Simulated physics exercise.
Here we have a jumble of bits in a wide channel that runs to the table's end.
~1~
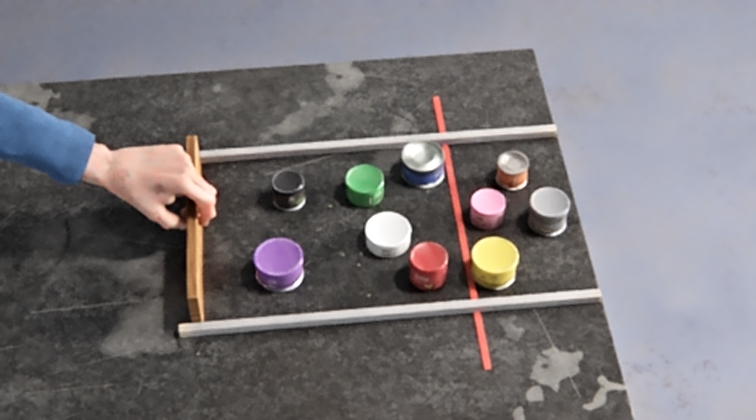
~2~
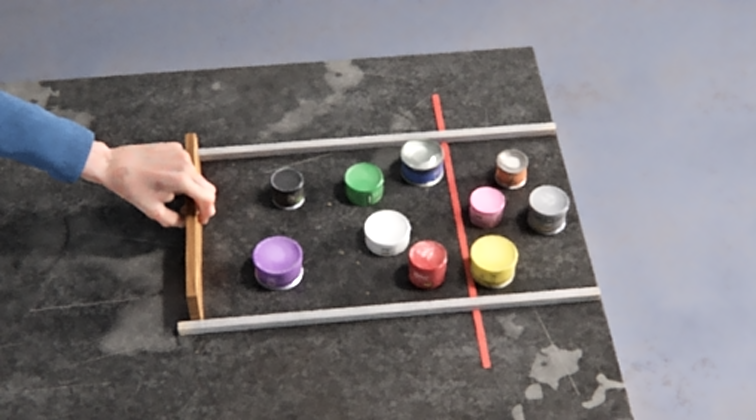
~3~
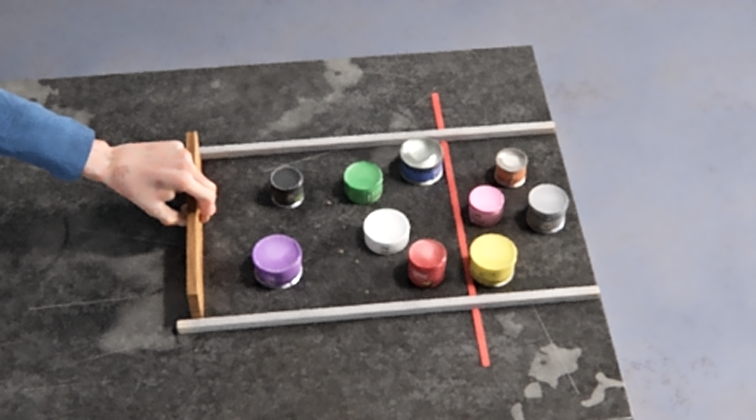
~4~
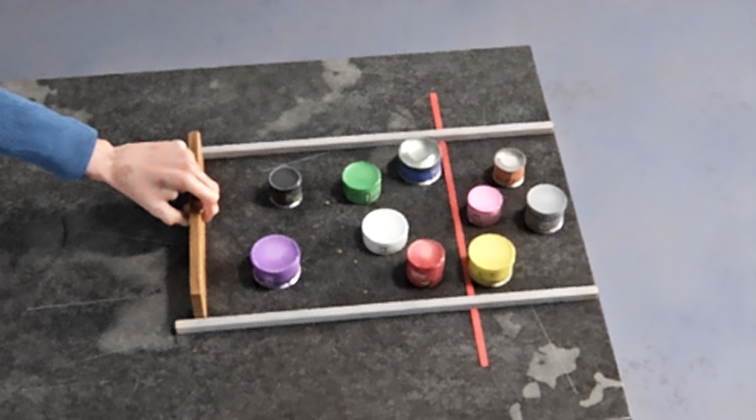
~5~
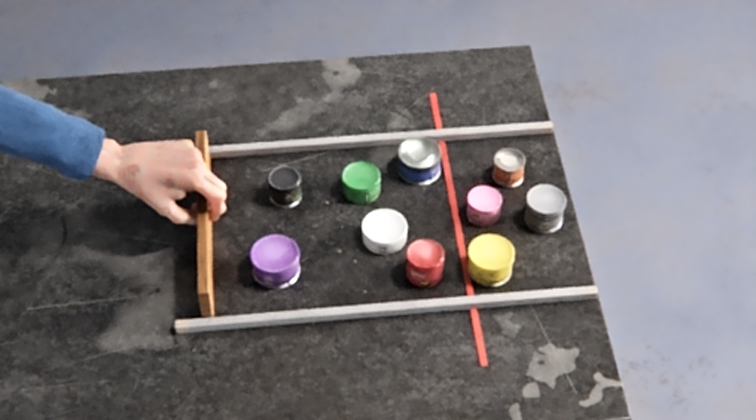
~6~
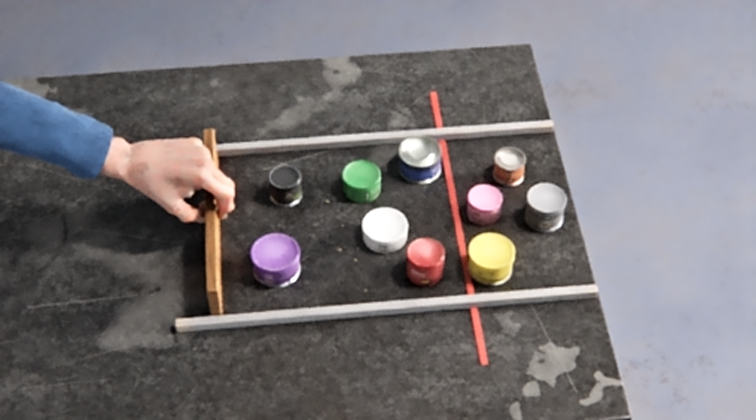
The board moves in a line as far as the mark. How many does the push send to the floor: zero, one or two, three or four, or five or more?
In the end the number that fall off is zero.
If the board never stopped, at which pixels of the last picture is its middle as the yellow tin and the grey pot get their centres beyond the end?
At (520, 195) for the yellow tin; at (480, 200) for the grey pot.
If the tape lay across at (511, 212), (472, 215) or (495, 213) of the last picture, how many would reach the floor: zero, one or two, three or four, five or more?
One after another: One to two; no fall at all; just one or two.
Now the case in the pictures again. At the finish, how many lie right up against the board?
That makes 5.
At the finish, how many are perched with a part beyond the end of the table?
That would be 0.
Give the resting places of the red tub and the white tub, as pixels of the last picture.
About (488, 274), and the other about (478, 210).
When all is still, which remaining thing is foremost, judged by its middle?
The grey pot ends nearest.
A little later, none off yet; grey pot at rest near (545, 208); orange pot at rest near (509, 167); pink tub at rest near (484, 206).
When it is over, the number that fall off is zero.
